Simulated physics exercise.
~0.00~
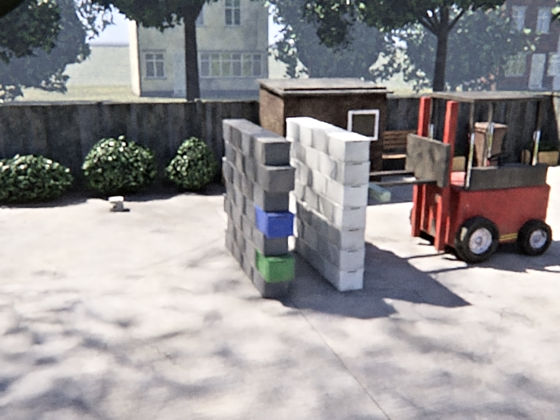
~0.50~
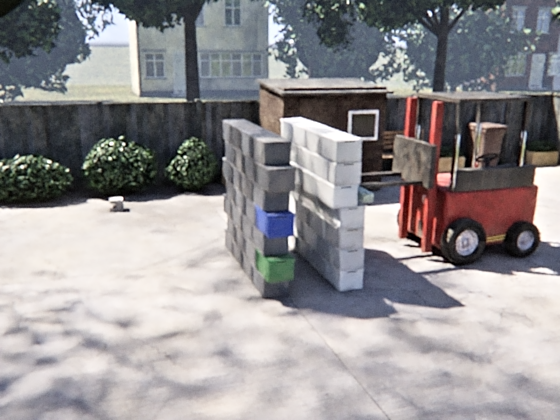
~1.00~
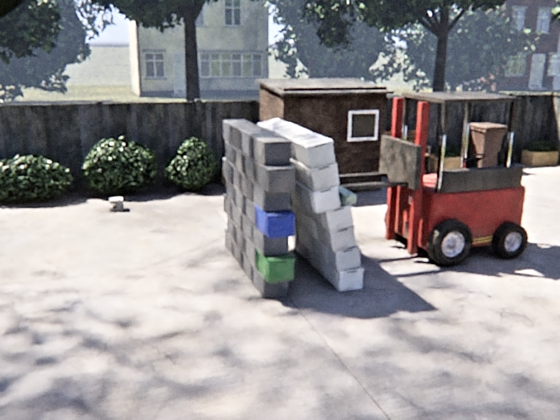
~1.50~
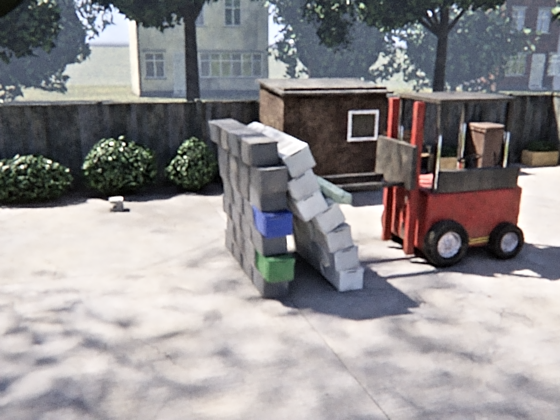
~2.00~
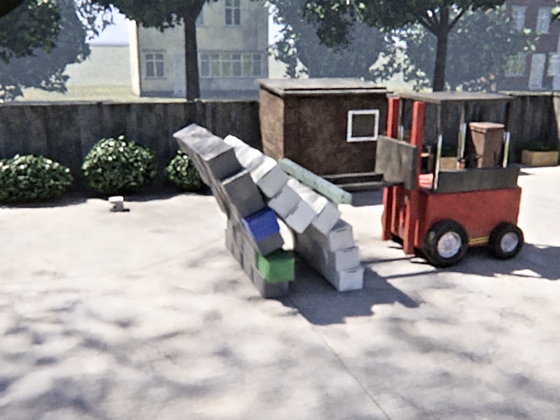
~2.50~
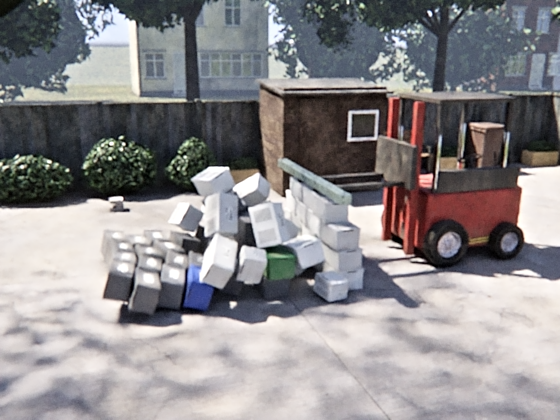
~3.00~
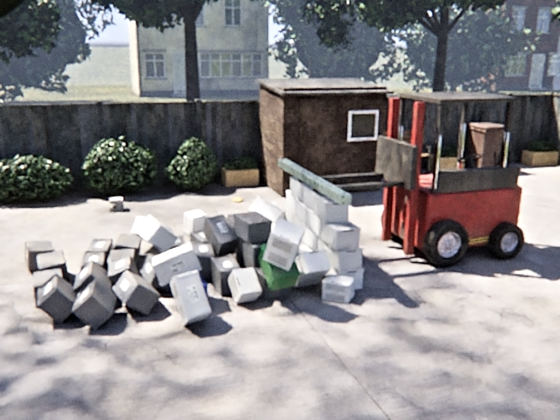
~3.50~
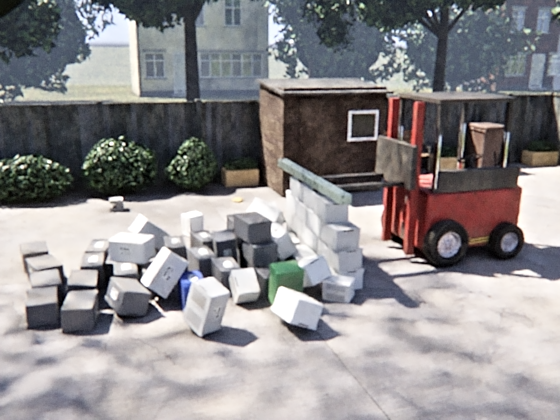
Red forklift driving left and pushing a pale block wall into a dark one, leaving blocks scattered beside a leaning pale remnant.
